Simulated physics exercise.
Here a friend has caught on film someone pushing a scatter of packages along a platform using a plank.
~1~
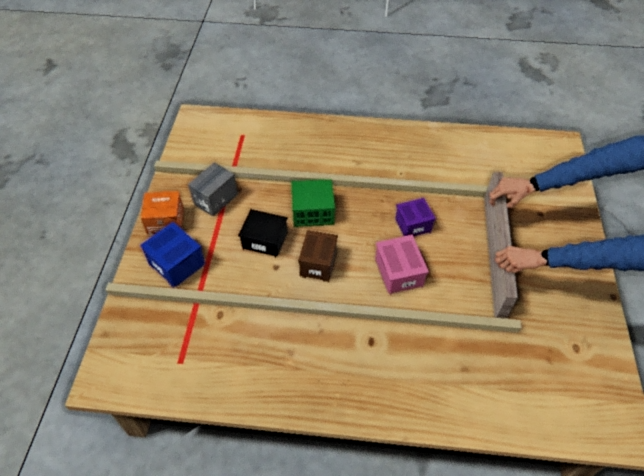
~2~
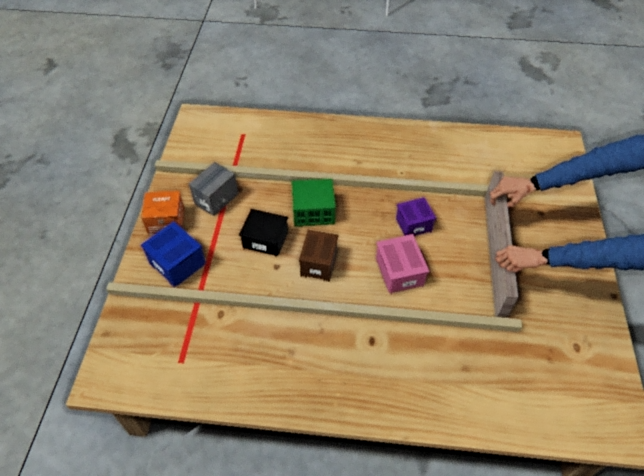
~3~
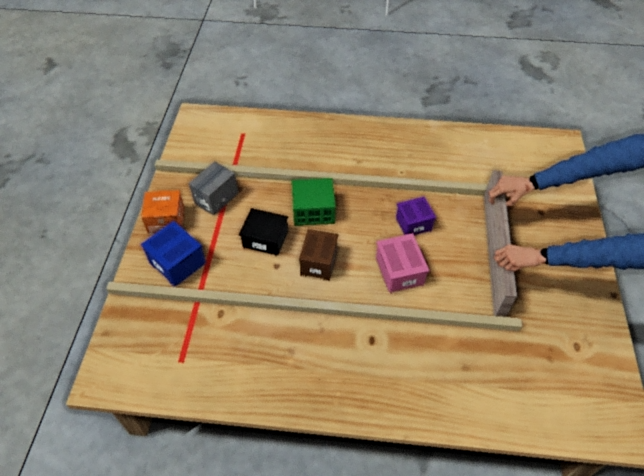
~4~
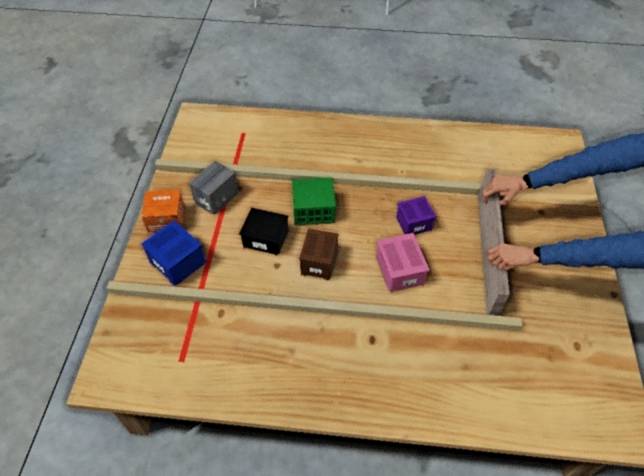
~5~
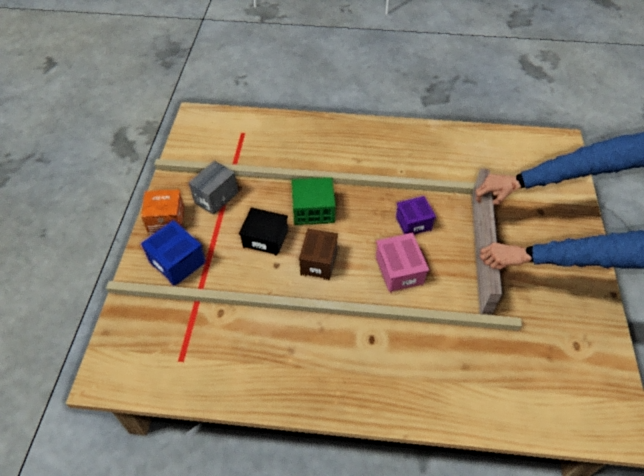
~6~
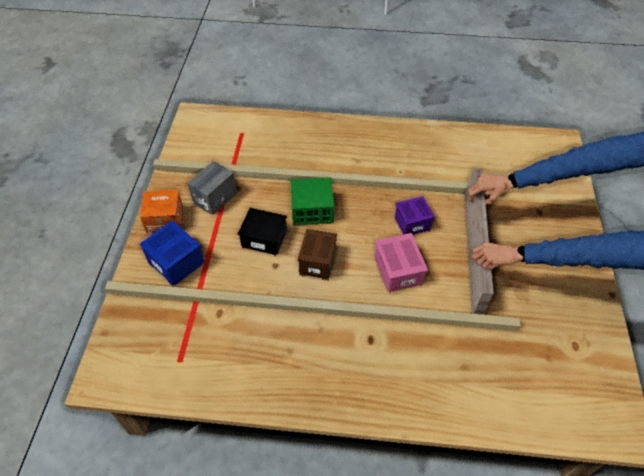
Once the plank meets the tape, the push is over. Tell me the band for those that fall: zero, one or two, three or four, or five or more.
It ends with three or four down.
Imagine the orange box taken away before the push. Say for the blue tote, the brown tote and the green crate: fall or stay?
The blue tote? It drops away. The brown tote? It hangs in there. The green crate? It hangs in there.
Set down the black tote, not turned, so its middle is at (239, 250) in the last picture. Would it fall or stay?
Started there, the object drops over the edge.
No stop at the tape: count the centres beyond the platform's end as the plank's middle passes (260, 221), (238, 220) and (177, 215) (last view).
0, 0 and 6.
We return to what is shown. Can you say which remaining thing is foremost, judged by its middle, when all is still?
Black tote - nearest.
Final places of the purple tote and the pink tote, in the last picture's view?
Roughly (206, 196), and the other roughly (190, 242).
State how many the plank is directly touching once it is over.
My count gives 2.
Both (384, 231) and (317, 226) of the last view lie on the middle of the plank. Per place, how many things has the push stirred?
Tally at point one: 2; at point two: 5.
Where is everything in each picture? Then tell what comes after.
The first picture shows orange box (163, 213); blue tote (174, 255); grey parcel (214, 189); plank (499, 243); tape (216, 232).
The second picture shows blue tote (175, 255); brown tote (319, 256).
The third picture shows grey parcel (214, 189); purple tote (415, 217).
The fourth picture shows orange box (164, 211); green crate (314, 201).
The fifth picture shows blue tote (174, 254); pink tote (401, 263).
The sixth picture shows orange box (162, 212); blue tote (173, 254); grey parcel (213, 188); plank (477, 239); tape (215, 231).
Soon after, none off yet; orange box at rest near (162, 212); blue tote at rest near (173, 254); grey parcel at rest near (213, 188).
Then, none off yet; orange box moved a little near (151, 211); blue tote moved a little near (155, 254); grey parcel moved about its own width near (186, 184).
By the end, the number that fall off is three or four; fallen, grey parcel, blue tote and orange box.
